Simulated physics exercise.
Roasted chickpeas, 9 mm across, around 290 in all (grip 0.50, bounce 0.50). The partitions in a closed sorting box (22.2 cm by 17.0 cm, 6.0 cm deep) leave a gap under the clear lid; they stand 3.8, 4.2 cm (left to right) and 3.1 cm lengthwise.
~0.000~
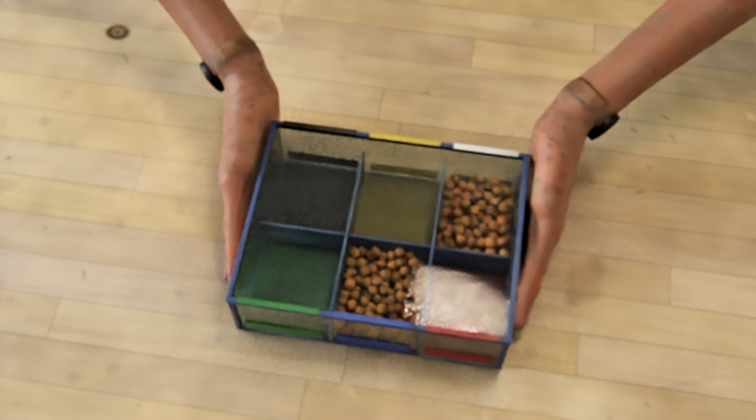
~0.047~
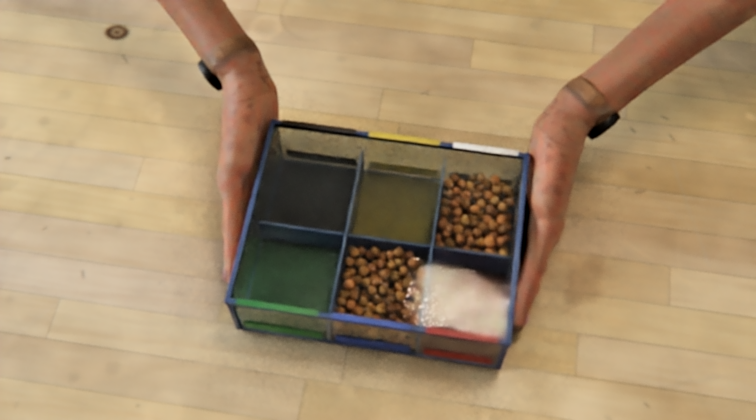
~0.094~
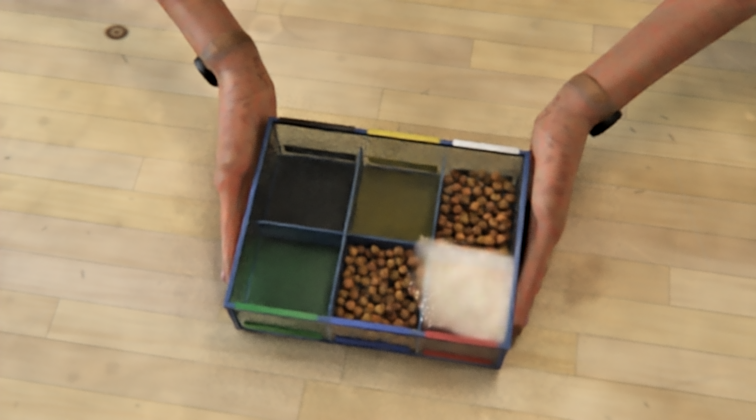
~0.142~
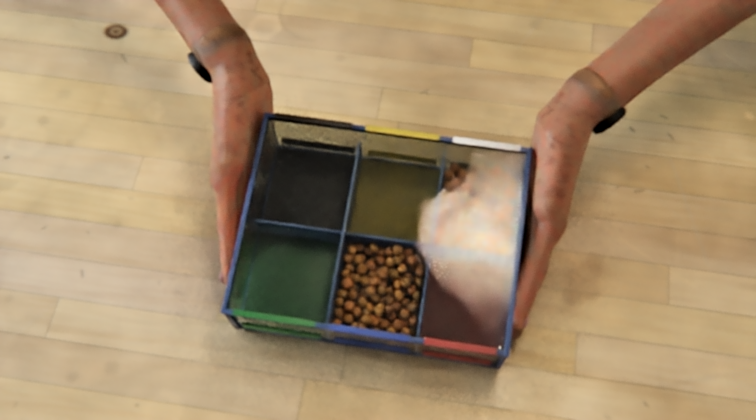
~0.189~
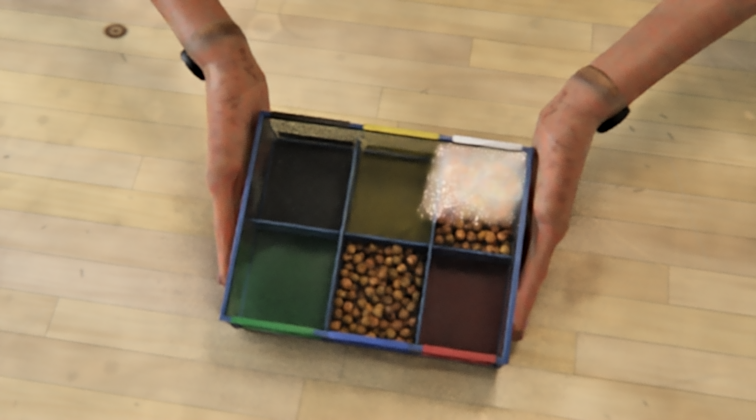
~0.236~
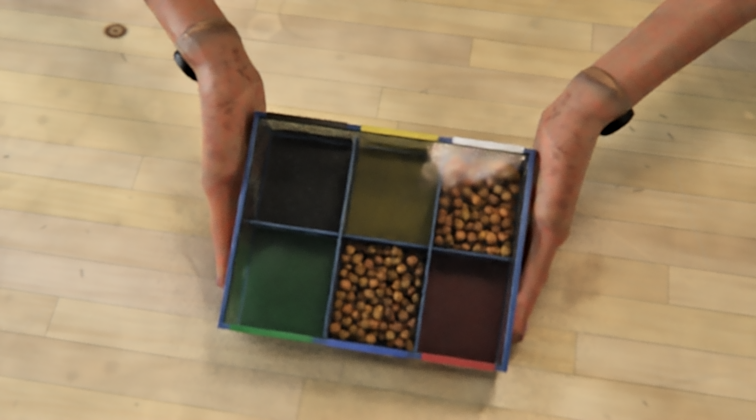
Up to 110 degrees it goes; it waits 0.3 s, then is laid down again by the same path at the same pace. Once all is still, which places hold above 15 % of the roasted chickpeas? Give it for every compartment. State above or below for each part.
Red compartment: Above. Blue compartment: Above. Green compartment: Below. Yellow compartment: Below. White compartment: Below. Black compartment: Below.
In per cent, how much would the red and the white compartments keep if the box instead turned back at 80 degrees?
In per cent, red gets 25 and white gets 30.
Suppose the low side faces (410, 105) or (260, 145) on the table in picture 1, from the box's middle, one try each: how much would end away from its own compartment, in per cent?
Around 45 % for the first direction, around 55 % for the second.
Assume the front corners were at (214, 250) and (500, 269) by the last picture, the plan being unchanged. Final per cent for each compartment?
Per cent at the finish: Red 0, blue 5, green 0, yellow 10, white 50, black 40.
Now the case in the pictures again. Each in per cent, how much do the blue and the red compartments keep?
The blue compartment ends with 45 per cent, the red one with 50 per cent.
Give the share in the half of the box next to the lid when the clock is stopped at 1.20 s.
Around 70 %.
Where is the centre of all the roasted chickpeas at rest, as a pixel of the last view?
Roughly pixel (426, 323).
Then, at 1.20 s, tilt 110 degrees; red 50 %, blue 45 %.
After 1.85 s, tilt 57 degrees; red 50 %, blue 50 %.
After 2.54 s, tilt 0 degrees; red 50 %, blue 45 %.
In the end, at 3.2 s, red 50 %, blue 45 %, green 0 %, yellow 0 %, white 0 %, black 0 %.
